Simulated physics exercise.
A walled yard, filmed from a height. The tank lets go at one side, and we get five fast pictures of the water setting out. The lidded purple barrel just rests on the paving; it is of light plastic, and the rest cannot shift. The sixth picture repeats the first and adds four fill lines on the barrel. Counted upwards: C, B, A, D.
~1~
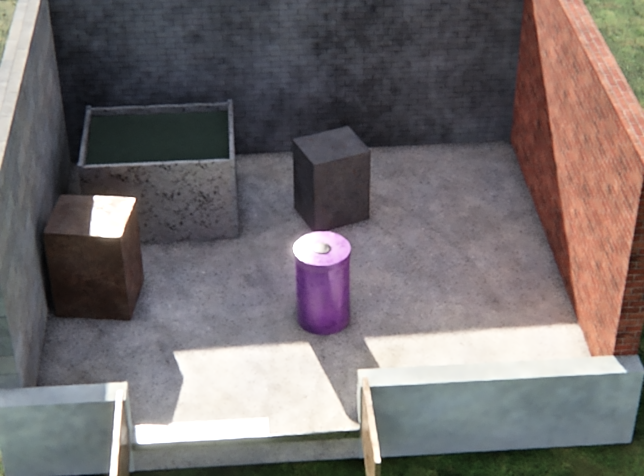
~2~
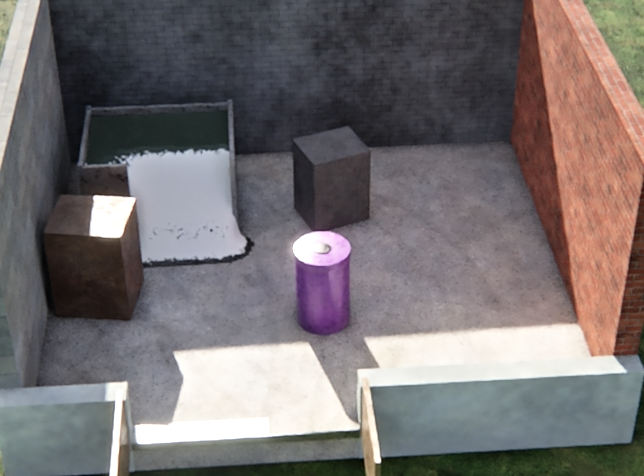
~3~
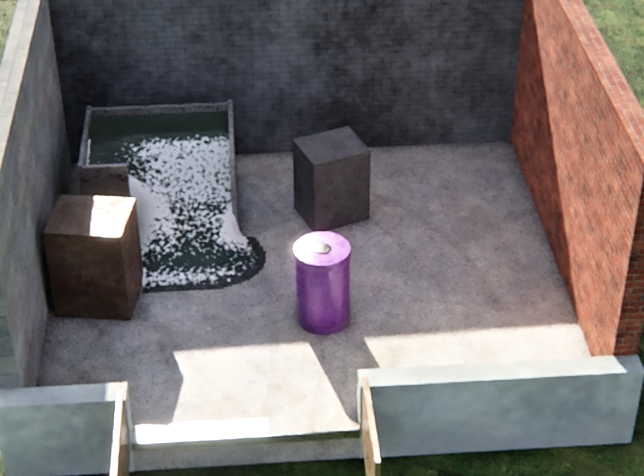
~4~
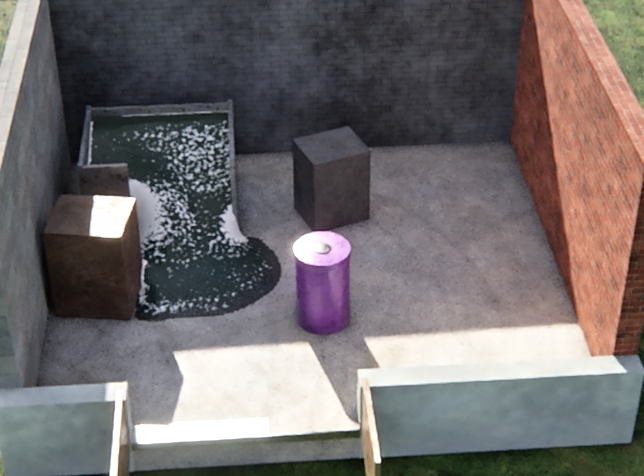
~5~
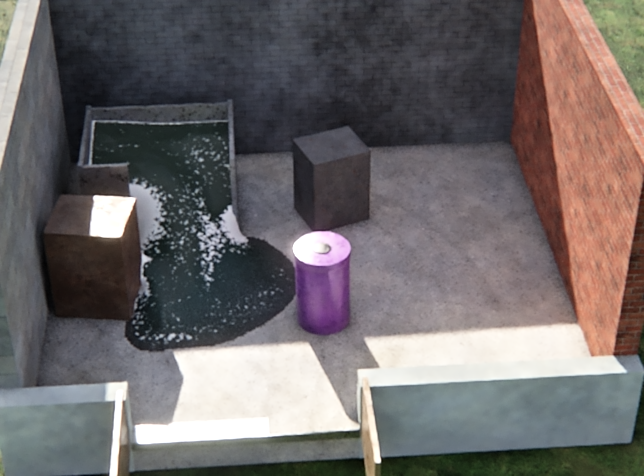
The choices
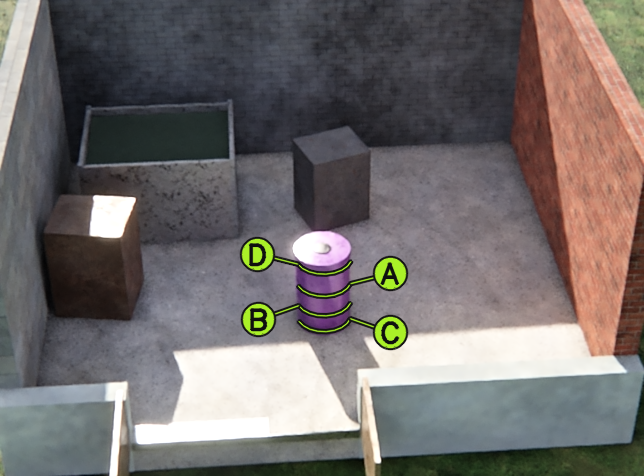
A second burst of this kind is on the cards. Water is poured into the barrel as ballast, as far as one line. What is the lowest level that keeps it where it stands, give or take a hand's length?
Use mark A.
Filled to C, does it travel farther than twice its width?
Yes, clearly.
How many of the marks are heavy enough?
Two.
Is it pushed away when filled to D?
No, not at all.
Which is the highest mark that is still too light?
The answer is B.
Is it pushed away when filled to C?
Yes.
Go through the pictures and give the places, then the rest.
Lid of the purple barrel at (323, 249); tank full, its middle at (159, 139); open gate at (243, 380), in the first frame.
In the second frame, 2 % of the ground under water, its edge towards the barrel at (234, 251).
In the third frame, 5 % of the ground under water, its edge towards the barrel at (241, 273).
In the fourth frame, 9 % of the ground under water, its edge towards the barrel at (254, 296).
Lid of the purple barrel at (323, 249); 12 % of the ground under water, its edge towards the barrel at (273, 310), in the fifth frame.
In lime, A at (325, 296); B at (326, 315); C at (326, 331); D at (325, 274); from the bottom up C, B, A, D.
With A, it does not move.
With B, it is pushed about half its own width away.
With C, it is pushed about 5 times its own width away.
With D, it does not move.
